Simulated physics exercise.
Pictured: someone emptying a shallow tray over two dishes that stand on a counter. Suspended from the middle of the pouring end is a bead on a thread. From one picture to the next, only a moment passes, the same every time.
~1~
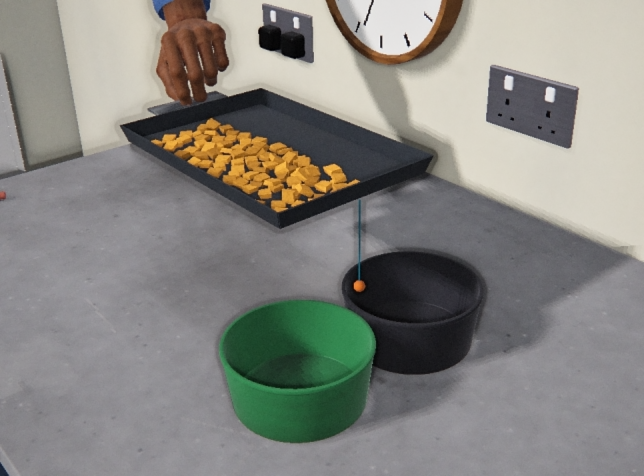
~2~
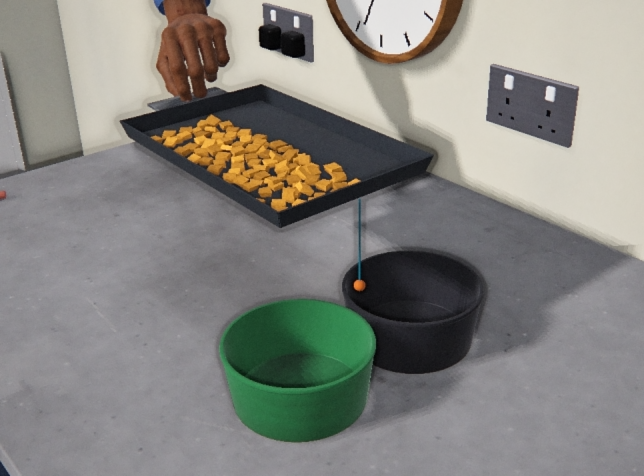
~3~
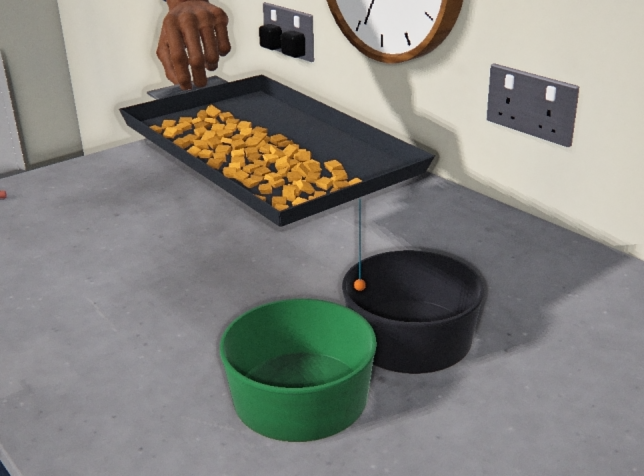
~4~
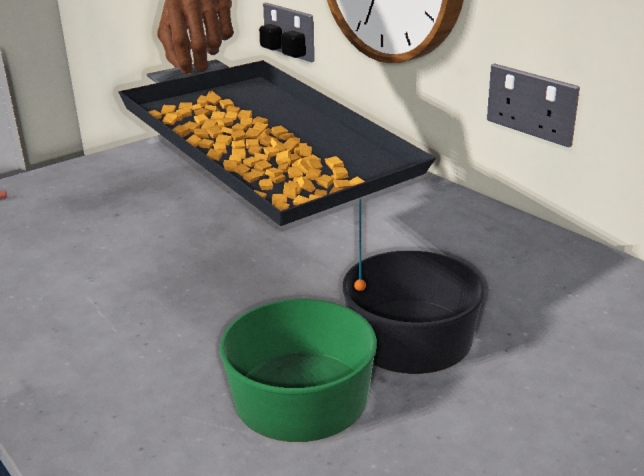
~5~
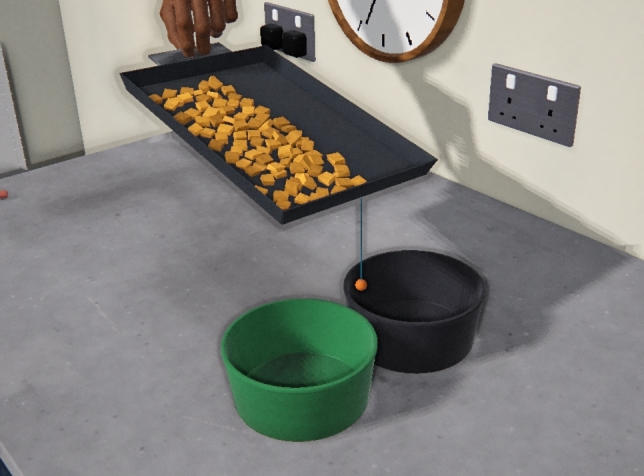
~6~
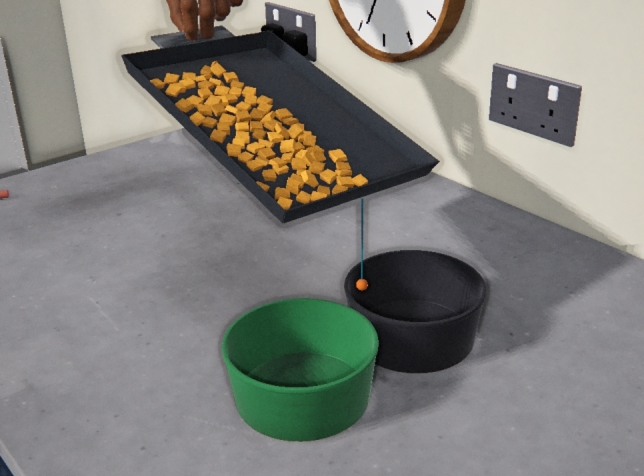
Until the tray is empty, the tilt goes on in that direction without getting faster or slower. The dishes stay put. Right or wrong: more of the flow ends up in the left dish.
Wrong; more ends up in the right dish.
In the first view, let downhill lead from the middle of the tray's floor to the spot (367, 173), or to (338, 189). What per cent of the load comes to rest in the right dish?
About 100 % and about 40 %.
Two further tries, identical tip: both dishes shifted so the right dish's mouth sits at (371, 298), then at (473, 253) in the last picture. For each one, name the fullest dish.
The rightmost dish, then the leftmost dish.
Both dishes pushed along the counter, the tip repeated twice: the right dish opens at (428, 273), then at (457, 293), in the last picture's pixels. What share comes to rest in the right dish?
50 per cent the first time, 60 per cent the second time.
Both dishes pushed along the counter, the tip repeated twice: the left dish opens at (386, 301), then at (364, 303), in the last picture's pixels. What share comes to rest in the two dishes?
You'd see roughly 90 per cent first and roughly 80 per cent second.
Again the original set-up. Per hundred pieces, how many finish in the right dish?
Roughly 70 %.
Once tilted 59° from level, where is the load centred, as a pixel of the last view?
The load's middle is around (359, 166).
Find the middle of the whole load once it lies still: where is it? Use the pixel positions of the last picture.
Last view, resting centre - approx. (423, 347).
Soon, tray tipped steeply; all on the tray.
A while on, tray tipped right over; about two thirds on the tray; a stray few in the left dish; a small part in the right dish; a stray few outside both; about a quarter in the air.
Towards the end, tray tipped past a quarter turn; a small part in the left dish; about two thirds in the right dish; about a quarter outside both.
Finally, tray tipped past a quarter turn; a small part in the left dish; about two thirds in the right dish; about a quarter outside both.
